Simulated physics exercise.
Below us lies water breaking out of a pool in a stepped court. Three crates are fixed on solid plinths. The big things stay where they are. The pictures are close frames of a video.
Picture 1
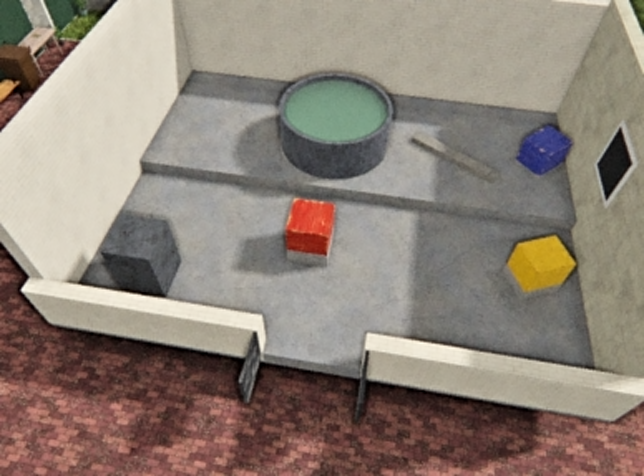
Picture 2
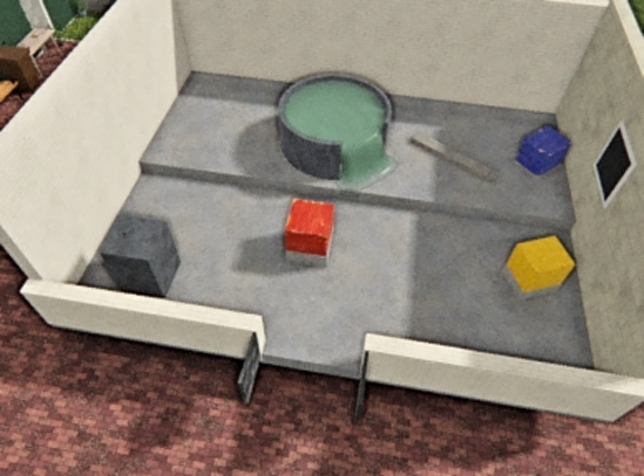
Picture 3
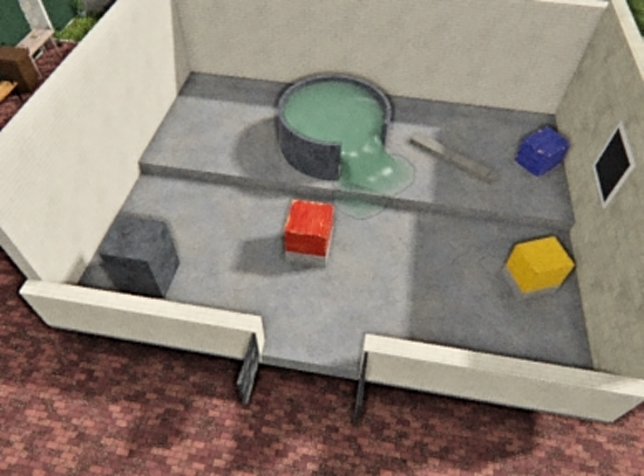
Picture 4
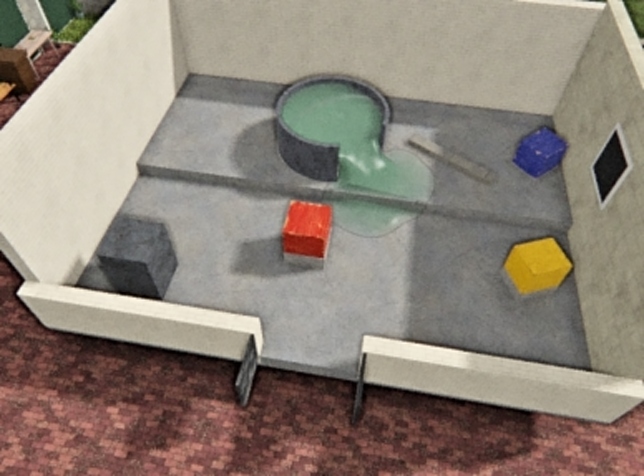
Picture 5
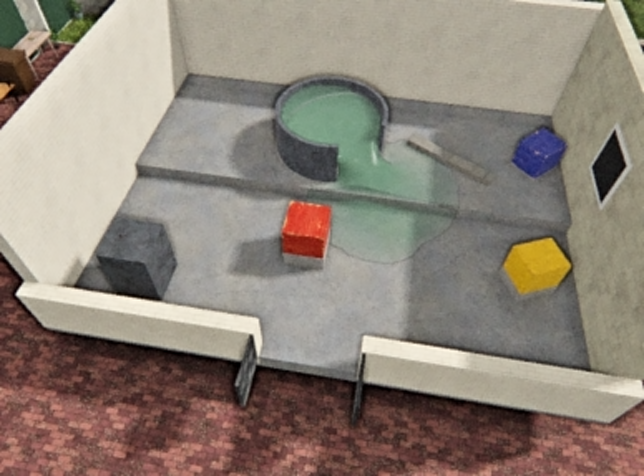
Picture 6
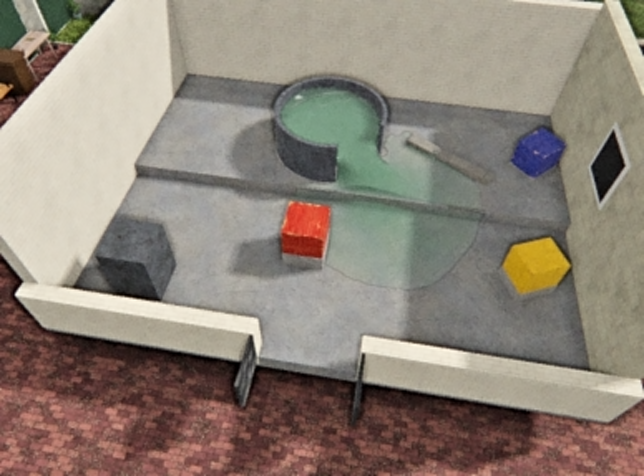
The footage shows a round pool of green water in a walled, stepped court opening at its front right side, with water pouring through the gap, over the step and spreading across the lower floor between red and yellow blocks.
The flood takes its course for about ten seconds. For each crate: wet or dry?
In the end: The yellow crate is soaked; the blue crate is soaked; the red crate keeps dry.
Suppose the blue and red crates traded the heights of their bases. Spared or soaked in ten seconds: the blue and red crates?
My reading: The blue crate keeps dry, the red crate gets wet.
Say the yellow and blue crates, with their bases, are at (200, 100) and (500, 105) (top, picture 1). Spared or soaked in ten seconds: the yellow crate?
Then: Yellow is safe.
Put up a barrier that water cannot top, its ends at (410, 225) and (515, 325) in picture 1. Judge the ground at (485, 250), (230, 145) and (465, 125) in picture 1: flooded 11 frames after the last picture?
As listed: Covered, dry, no water.
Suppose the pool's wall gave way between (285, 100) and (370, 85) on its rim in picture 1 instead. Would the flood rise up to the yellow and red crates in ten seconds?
My reading: Yellow crate is spared; red crate is spared.
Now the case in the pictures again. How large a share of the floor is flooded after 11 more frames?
Roughly 35 per cent.
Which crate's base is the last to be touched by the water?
The one in blue.
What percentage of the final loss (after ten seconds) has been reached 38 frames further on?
Roughly 50 per cent.
A moment on, water covers 30 % of the floor; the yellow crate water round its plinth, the blue crate not reached, the red crate water round its plinth.
Next, water covers 35 % of the floor; the yellow crate water round its plinth, the blue crate water round its plinth, the red crate water round its plinth.
Then, water covers 35 % of the floor; the yellow crate water round its plinth, the blue crate water round its plinth, the red crate water round its plinth.
Later, water covers 45 % of the floor; the yellow crate water round its plinth, the blue crate water round its plinth, the red crate water round its plinth.
In the end, water covers 60 % of the floor; the yellow crate was topped, the blue crate was topped, the red crate stayed above the water.
